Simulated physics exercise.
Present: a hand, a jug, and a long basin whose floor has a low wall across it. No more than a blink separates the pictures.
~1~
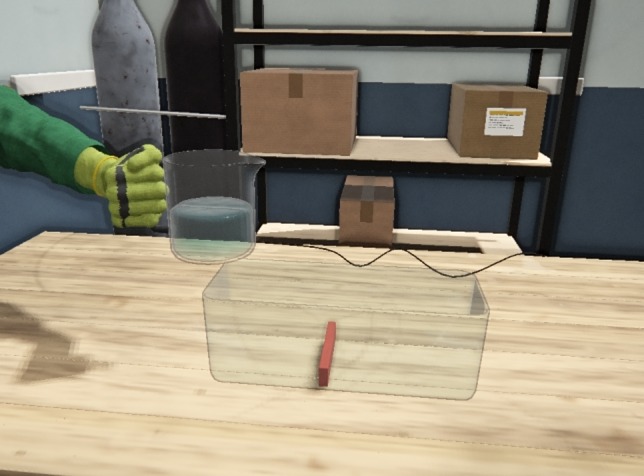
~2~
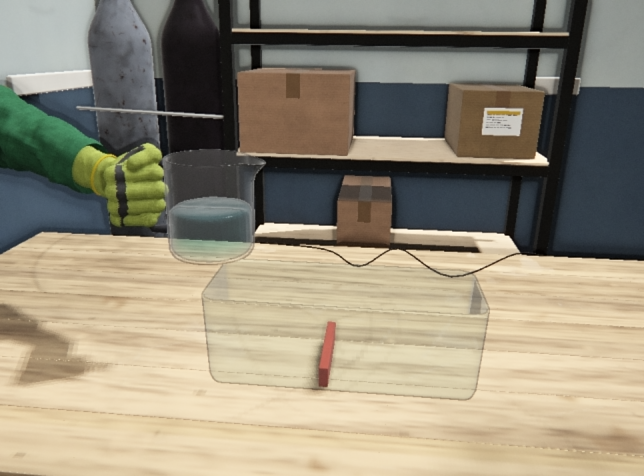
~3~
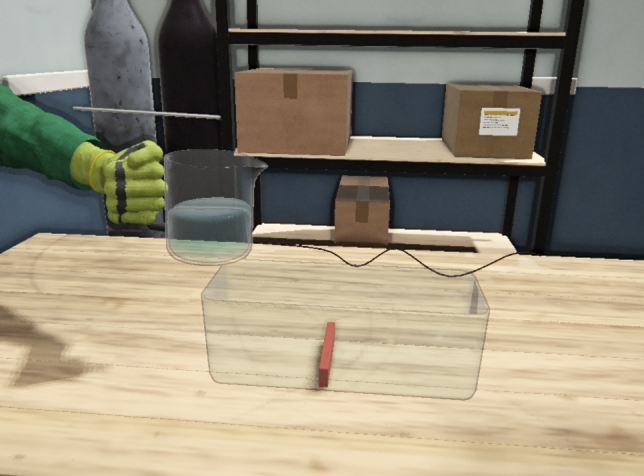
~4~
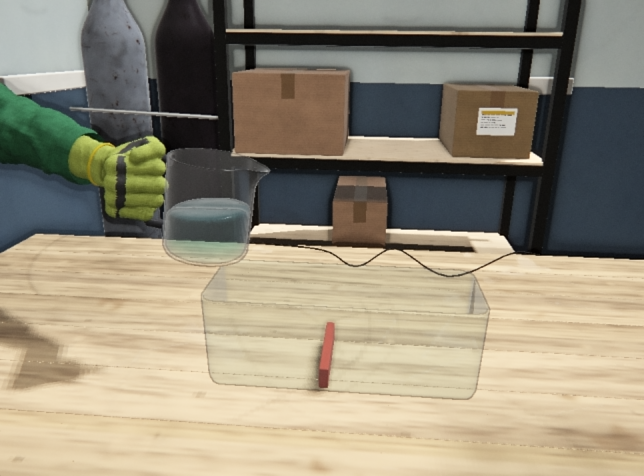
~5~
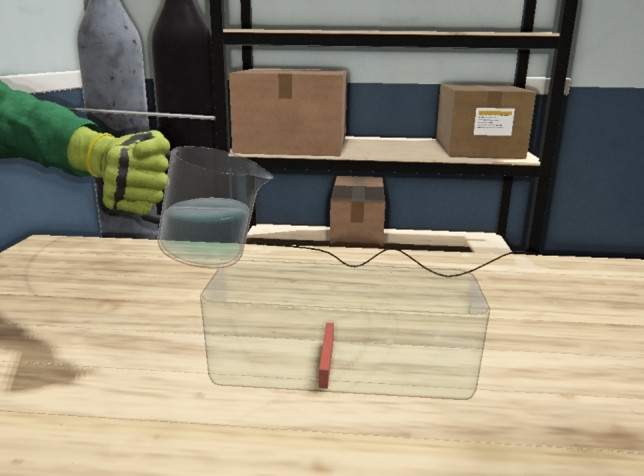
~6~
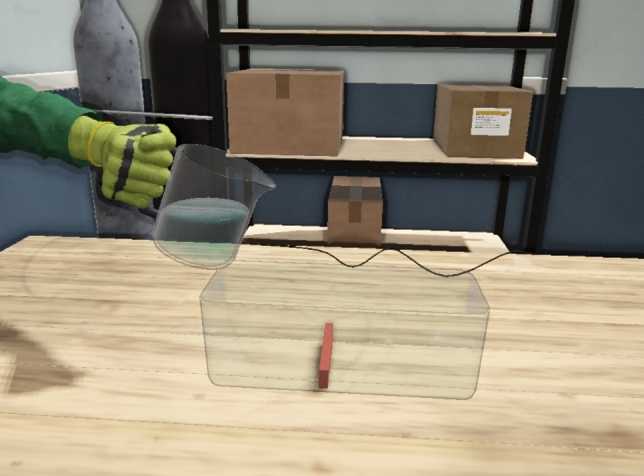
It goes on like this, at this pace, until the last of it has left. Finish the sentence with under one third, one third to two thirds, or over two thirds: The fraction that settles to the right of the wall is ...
The fraction that settles to the right of the wall is under one third.
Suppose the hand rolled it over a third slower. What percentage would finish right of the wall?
About 10 %.
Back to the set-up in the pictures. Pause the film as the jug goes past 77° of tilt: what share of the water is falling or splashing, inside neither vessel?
Near 10 parts in a hundred.
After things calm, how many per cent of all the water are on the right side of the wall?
Close to 15 percent.
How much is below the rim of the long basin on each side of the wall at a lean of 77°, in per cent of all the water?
0 per cent left, 0 per cent right.
A moment on, the jug is tipped on its side and 92 per cent is still to pour, 0 is left of the wall and 0 right of it.
Next, the jug is tipped right over and 33 per cent is still to pour, 55 is left of the wall and 1 right of it.
Then the jug is tipped right over and 5 per cent is still to pour, 87 is left of the wall and 4 right of it.
Later the jug is tipped right over and 0 per cent is still to pour, 84 is left of the wall and 14 right of it.
Finally, 84 per cent lies left of the wall, 14 right of it and 2 outside.
